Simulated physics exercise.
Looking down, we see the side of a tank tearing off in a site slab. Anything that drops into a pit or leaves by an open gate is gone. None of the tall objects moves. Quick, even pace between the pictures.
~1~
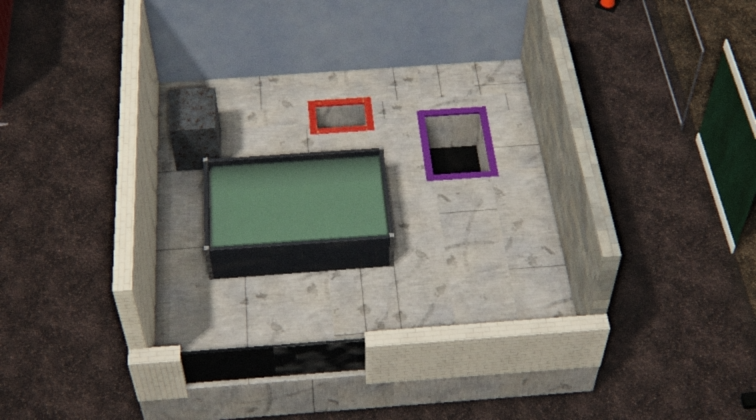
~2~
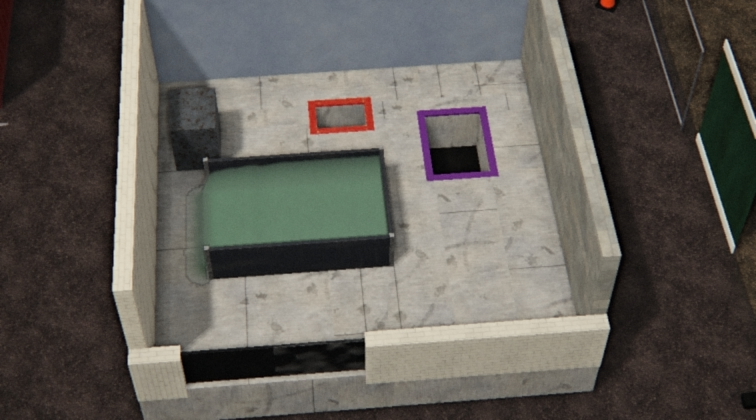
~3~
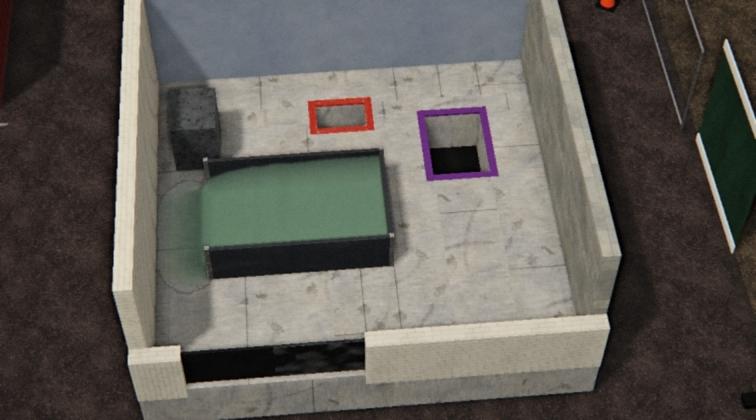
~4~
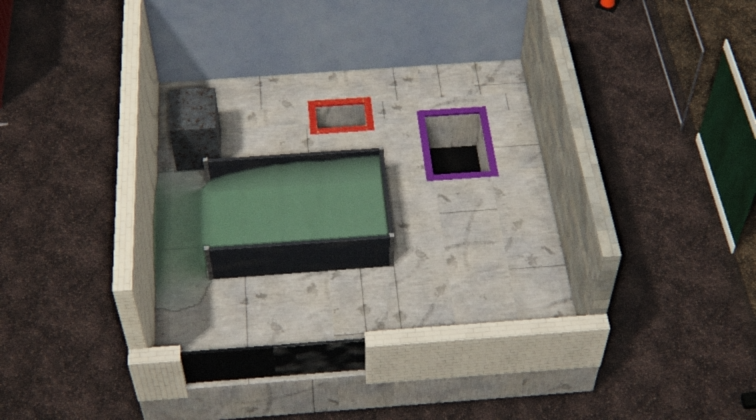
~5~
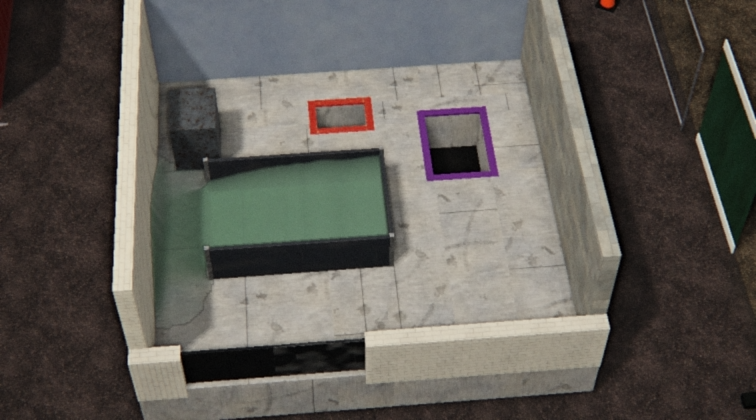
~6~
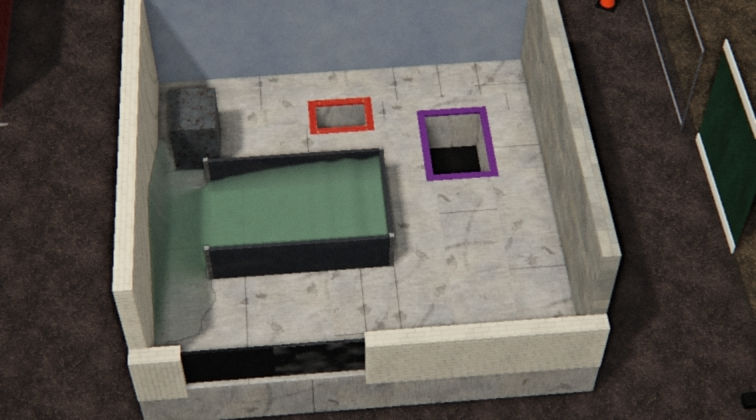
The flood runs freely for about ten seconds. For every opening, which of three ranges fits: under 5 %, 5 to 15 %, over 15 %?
Gate, under 5 %; red pit, 5 to 15 %; purple pit, over 15 %.
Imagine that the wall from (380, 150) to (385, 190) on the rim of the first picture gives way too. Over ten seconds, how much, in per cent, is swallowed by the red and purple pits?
In percent: Red 2, purple 35.
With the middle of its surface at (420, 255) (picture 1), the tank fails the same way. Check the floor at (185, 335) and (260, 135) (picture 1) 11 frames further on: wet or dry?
One after the other, they come out submerged and spared.
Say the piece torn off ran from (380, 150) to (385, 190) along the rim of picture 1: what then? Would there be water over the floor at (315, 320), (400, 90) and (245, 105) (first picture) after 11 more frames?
Result, in sequence: Untouched by the flood; untouched by the flood; untouched by the flood.
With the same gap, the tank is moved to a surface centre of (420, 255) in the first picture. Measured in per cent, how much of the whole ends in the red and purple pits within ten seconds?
Red about 15 %, purple about 14 %.
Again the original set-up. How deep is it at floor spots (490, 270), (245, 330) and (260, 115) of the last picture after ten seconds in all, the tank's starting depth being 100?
At the three places, in the order asked: Around 10, 8 and 4 per cent.
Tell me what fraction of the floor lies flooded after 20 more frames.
Share estimate: About 75 per cent.
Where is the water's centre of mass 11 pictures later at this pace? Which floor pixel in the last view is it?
I'd put my finger on (236, 232).
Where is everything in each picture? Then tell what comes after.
Still water in the open tank at (297, 201), in the first picture.
The front is at (206, 281), out from the gap at (211, 223), in the second picture.
Water pours out at (211, 225) and has run to (189, 289), in the third picture.
Water pours out at (212, 226) and has run to (156, 301), in the fourth picture.
The front is at (156, 322), out from the gap at (212, 226), in the fifth picture.
Water pours out at (212, 227) and has run to (156, 343), in the sixth picture.
A moment on, water covers 20 % of the floor; the gate 0 %, the red pit 0 %, the purple pit 0 %.
Next, water covers 30 % of the floor; the gate 0 %, the red pit 0 %, the purple pit 0 %.
Then, water covers 75 % of the floor; the gate 0 %, the red pit 2 %, the purple pit 2 %.
Later, water covers 95 % of the floor; the gate 0 %, the red pit 6 %, the purple pit 8 %.
In the end, water covers 100 % of the floor; the gate 0 %, the red pit 9 %, the purple pit 22 %.
